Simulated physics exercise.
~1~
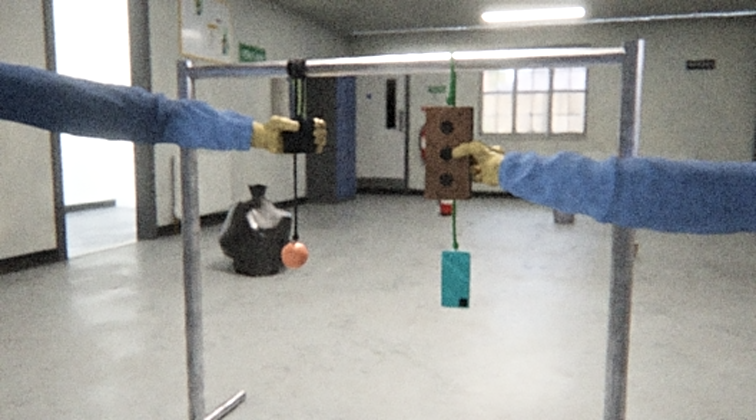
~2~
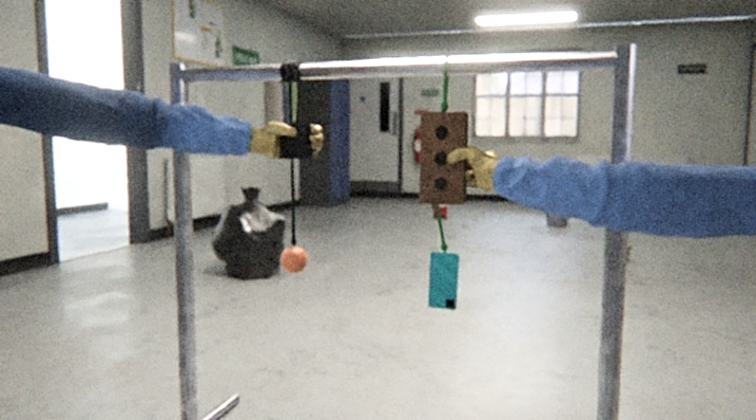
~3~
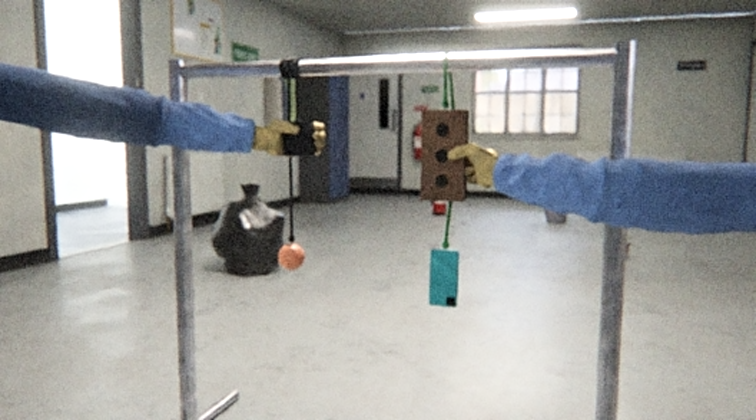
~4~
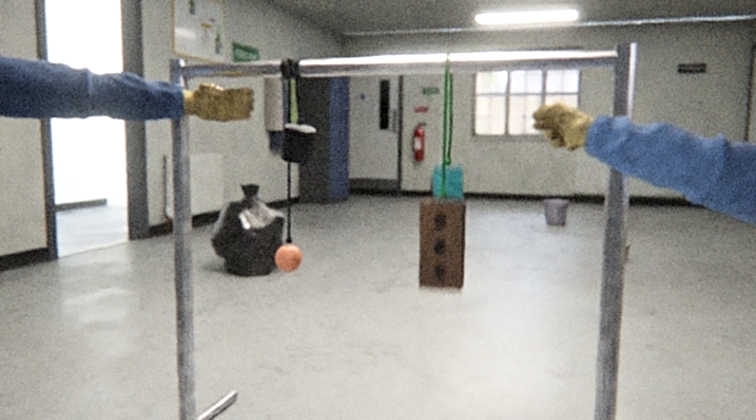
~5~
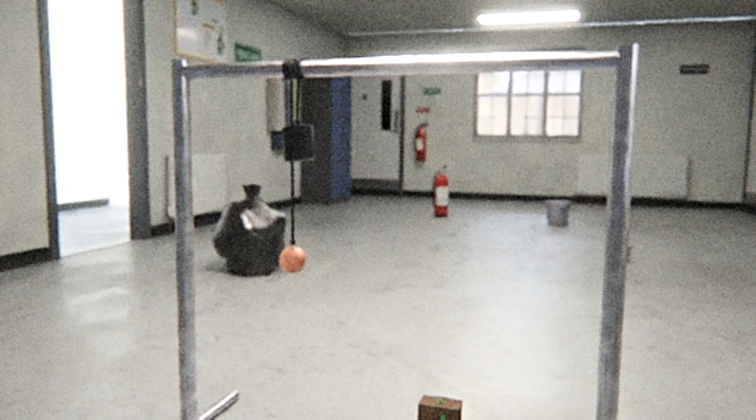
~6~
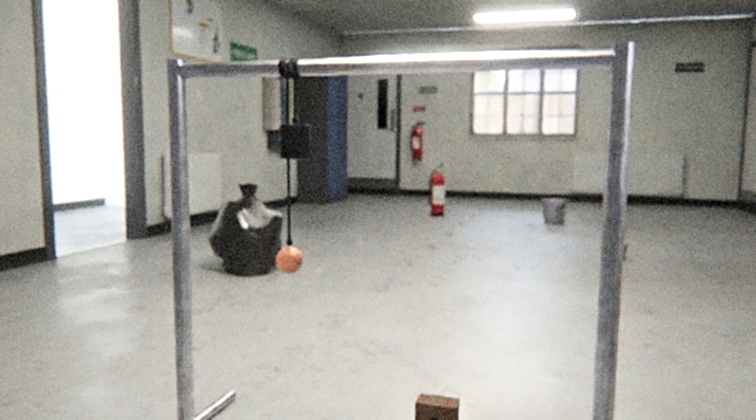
Two gloved hands let go, and the brick drops to the floor while the black block stays hanging.
